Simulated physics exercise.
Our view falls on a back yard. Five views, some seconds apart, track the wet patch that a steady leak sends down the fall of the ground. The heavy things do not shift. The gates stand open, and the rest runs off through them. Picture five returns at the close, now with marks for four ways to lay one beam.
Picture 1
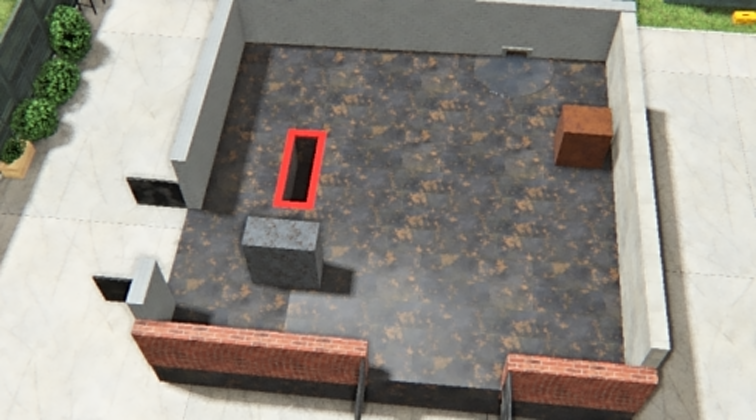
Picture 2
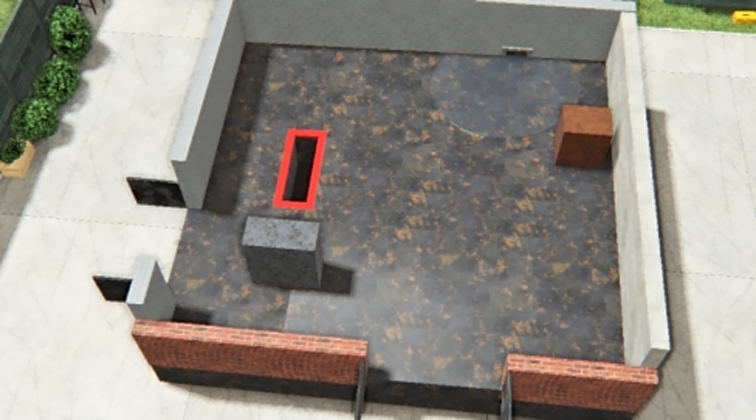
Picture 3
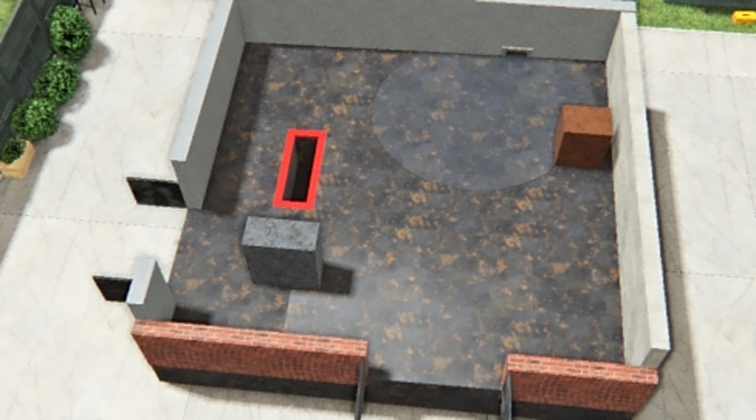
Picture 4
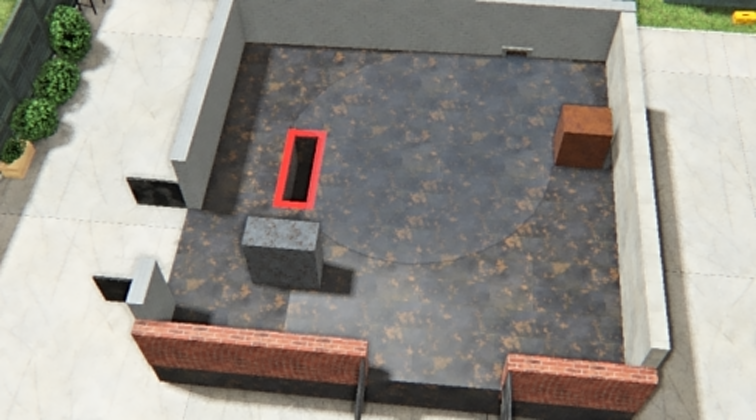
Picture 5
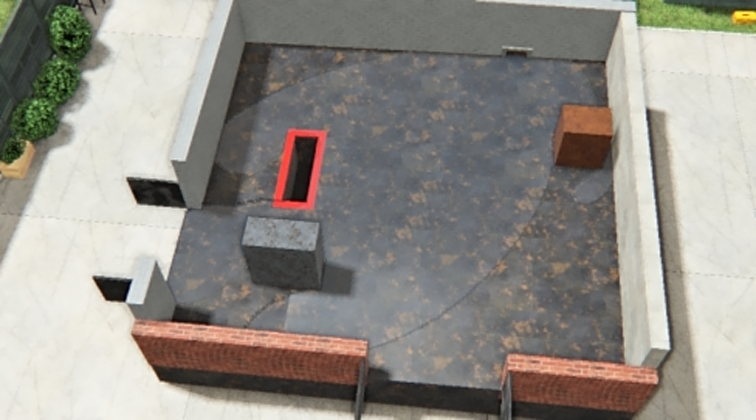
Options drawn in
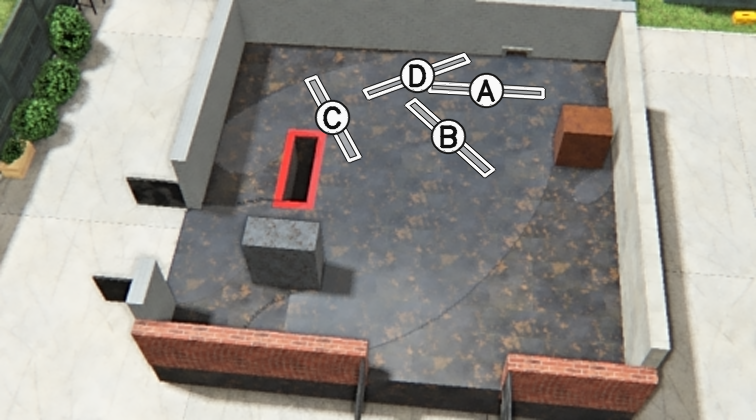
In a walled back yard, water spreads from the back wall across the ground, reaching the red drain.
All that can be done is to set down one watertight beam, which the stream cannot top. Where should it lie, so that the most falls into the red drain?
The best place is D.
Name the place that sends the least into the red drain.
B it is.
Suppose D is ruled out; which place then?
A it is.
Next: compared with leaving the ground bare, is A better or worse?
Place A is worse.
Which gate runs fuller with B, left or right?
The left gate.
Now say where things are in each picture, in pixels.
The first picture shows outfall at (517, 53); red drain at (300, 168); open gate at (189, 255); open gate at (435, 369); 3 % of the ground under water, visible out to (502, 91); red drain still dry.
In the second picture, 10 % of the ground under water, visible out to (504, 137); red drain still dry.
In the third picture, 23 % of the ground under water, visible out to (385, 148); red drain still dry.
In the fourth picture, 40 % of the ground under water, visible out to (348, 244); red drain taking water.
In the fifth picture, 59 % of the ground under water, visible out to (191, 294); red drain taking water.
In white, A from (429, 87) to (543, 93); B from (411, 102) to (489, 172); C from (311, 78) to (354, 158); D from (366, 94) to (466, 58).
For place A, about 17 % of the stream goes into the red drain, about 82 % out by the gates.
For place B, about 8 % of the stream goes into the red drain, about 92 % out by the gates.
For place C, about 13 % of the stream goes into the red drain, about 86 % out by the gates.
For place D, about 36 % of the stream goes into the red drain, about 63 % out by the gates.
